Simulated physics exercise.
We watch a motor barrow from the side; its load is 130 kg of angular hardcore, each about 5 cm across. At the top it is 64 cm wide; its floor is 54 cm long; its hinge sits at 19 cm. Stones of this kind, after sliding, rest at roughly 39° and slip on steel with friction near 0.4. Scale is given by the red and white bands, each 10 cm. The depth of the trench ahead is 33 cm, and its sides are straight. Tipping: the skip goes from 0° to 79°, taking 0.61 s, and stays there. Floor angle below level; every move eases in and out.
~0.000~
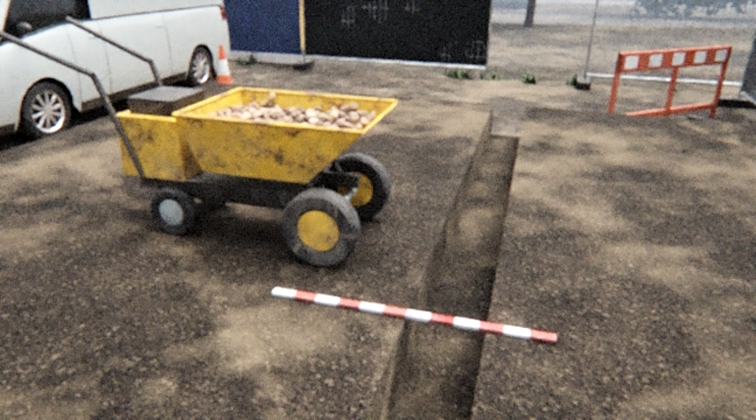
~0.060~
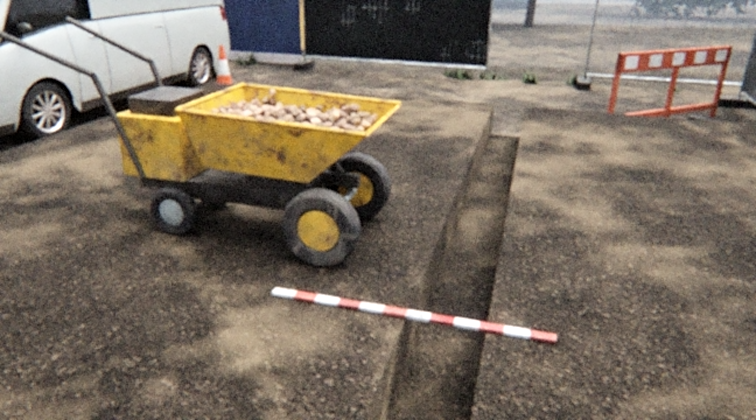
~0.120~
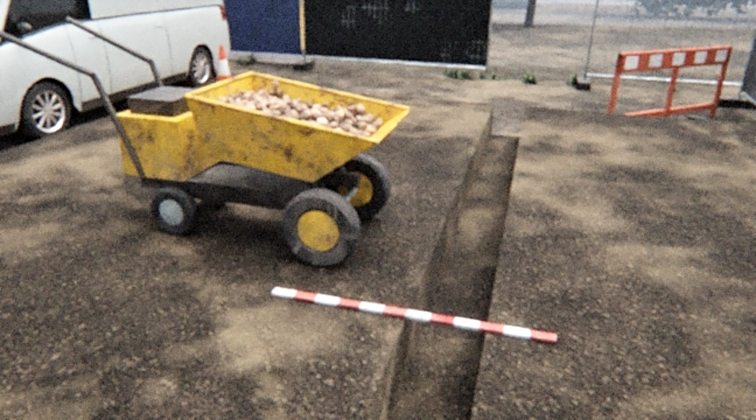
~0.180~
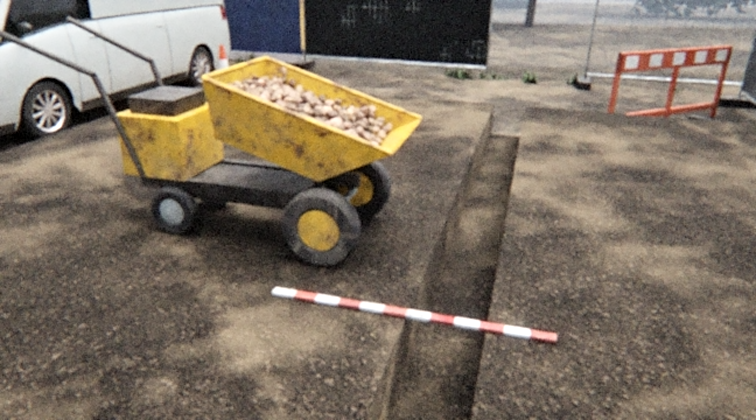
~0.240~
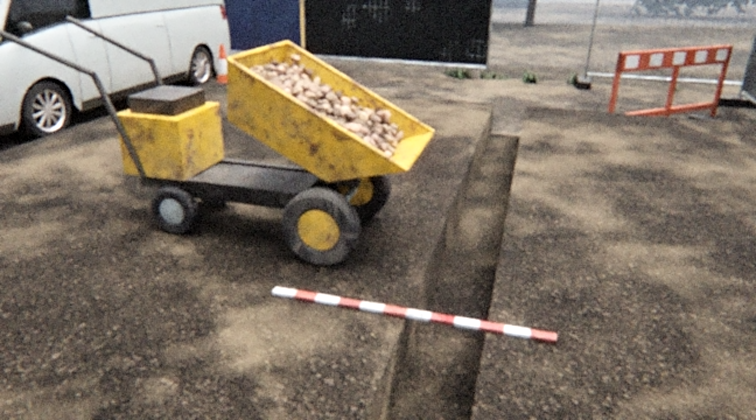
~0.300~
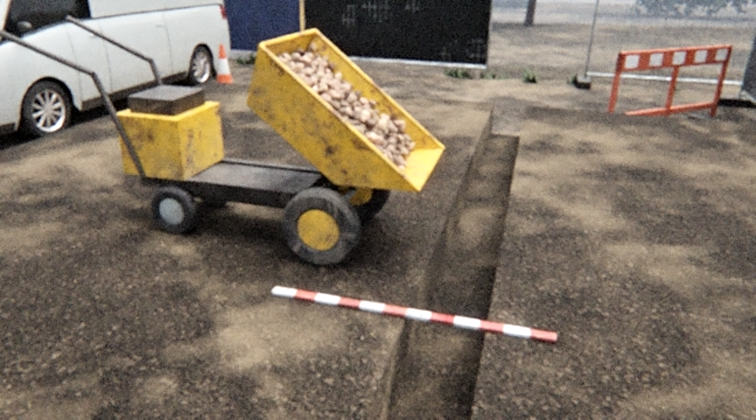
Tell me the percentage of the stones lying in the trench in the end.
Close to 72 %.
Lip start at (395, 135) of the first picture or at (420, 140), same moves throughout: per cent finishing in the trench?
The first start gives about 40 per cent, the second about 5.
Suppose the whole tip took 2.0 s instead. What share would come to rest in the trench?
With that change, it comes to around 100 per cent.
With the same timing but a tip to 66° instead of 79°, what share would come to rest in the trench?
Close to 75 per cent then.
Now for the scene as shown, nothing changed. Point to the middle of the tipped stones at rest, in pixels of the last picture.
Middle at around (479, 291), I'd say.
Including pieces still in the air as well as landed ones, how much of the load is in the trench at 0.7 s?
About 45 per cent by then.
After 0.5 s the floor is at 67°; 100 % in the skip; the foremost stones are at (434, 219).
After 0.7 s the floor is at 79°; 51 % in the skip, 43 % in the trench, 6 % past the trench; the foremost stones are at (514, 247).
After 1.1 s the floor is at 79°; 0 % in the skip, 71 % in the trench, 29 % past the trench; the foremost stones are at (696, 284).
After 3.0 s the floor is at 79°; 0 % in the skip, 72 % in the trench, 28 % past the trench; the foremost stones are past the picture's edge.
